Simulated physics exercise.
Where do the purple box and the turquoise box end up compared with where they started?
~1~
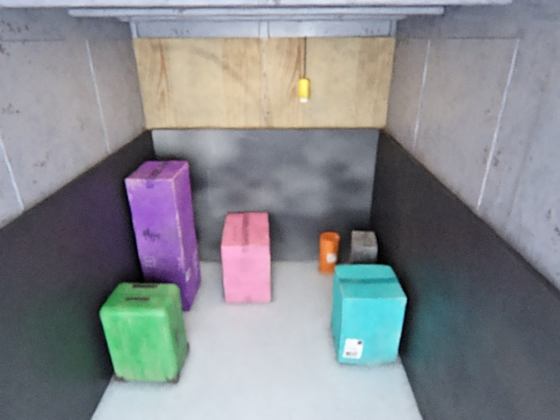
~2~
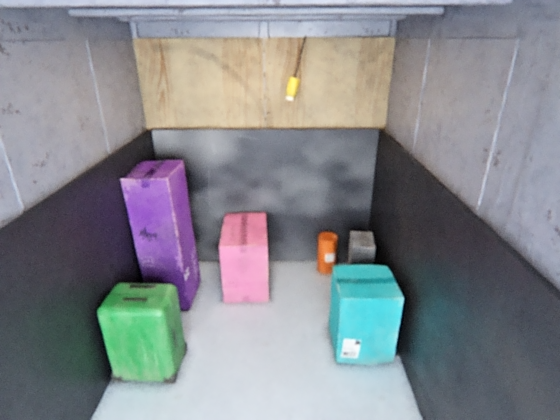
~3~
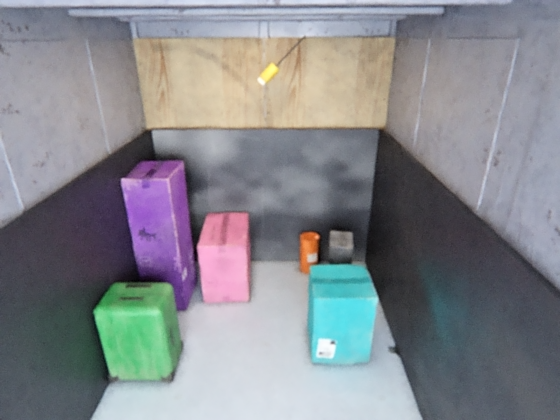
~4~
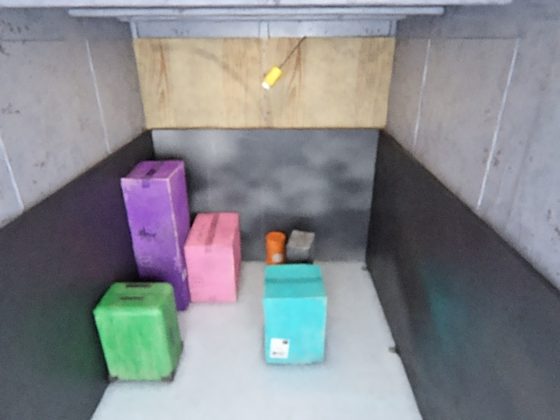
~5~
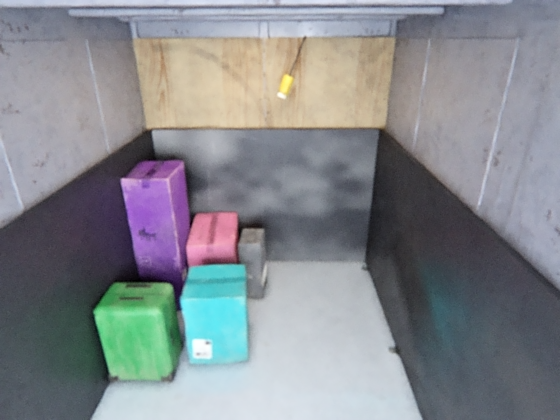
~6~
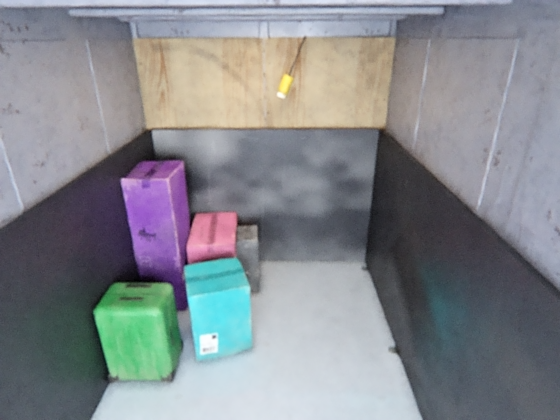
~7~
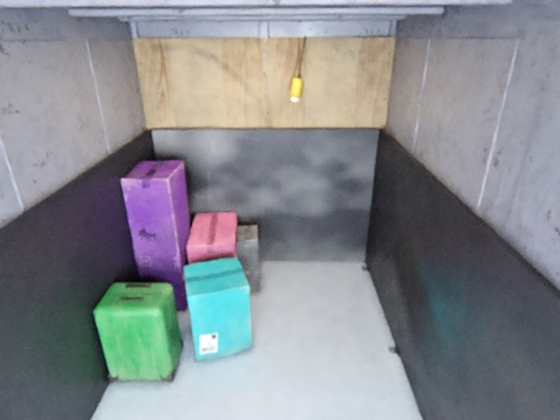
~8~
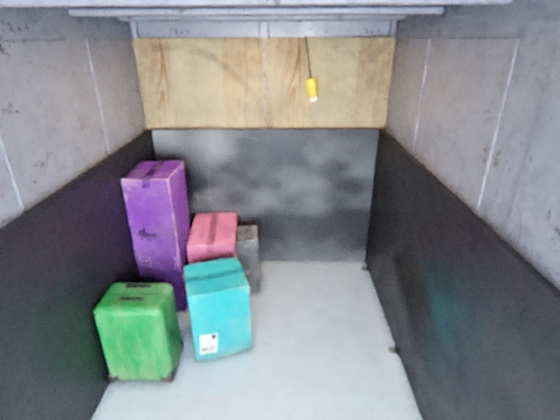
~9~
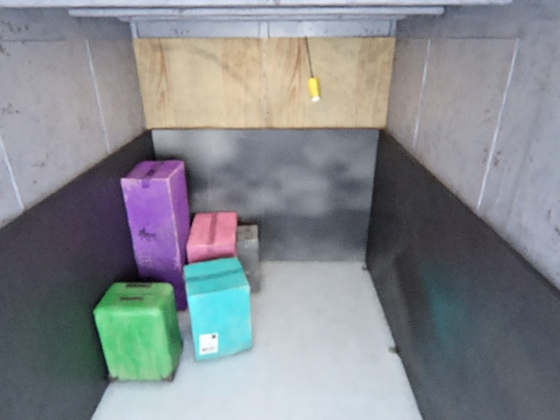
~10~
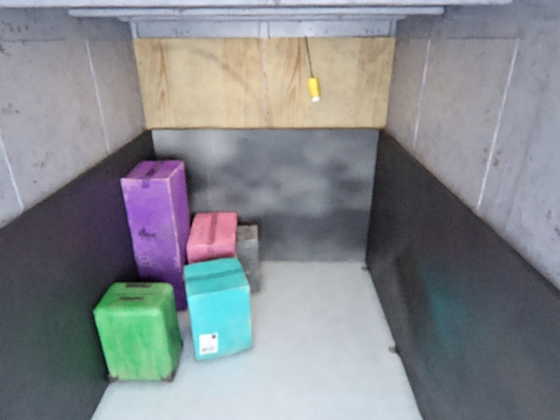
The purple box stays at its spot by the left wall, while the turquoise box leaves its place on the right and ends up on the left, beside the green case.
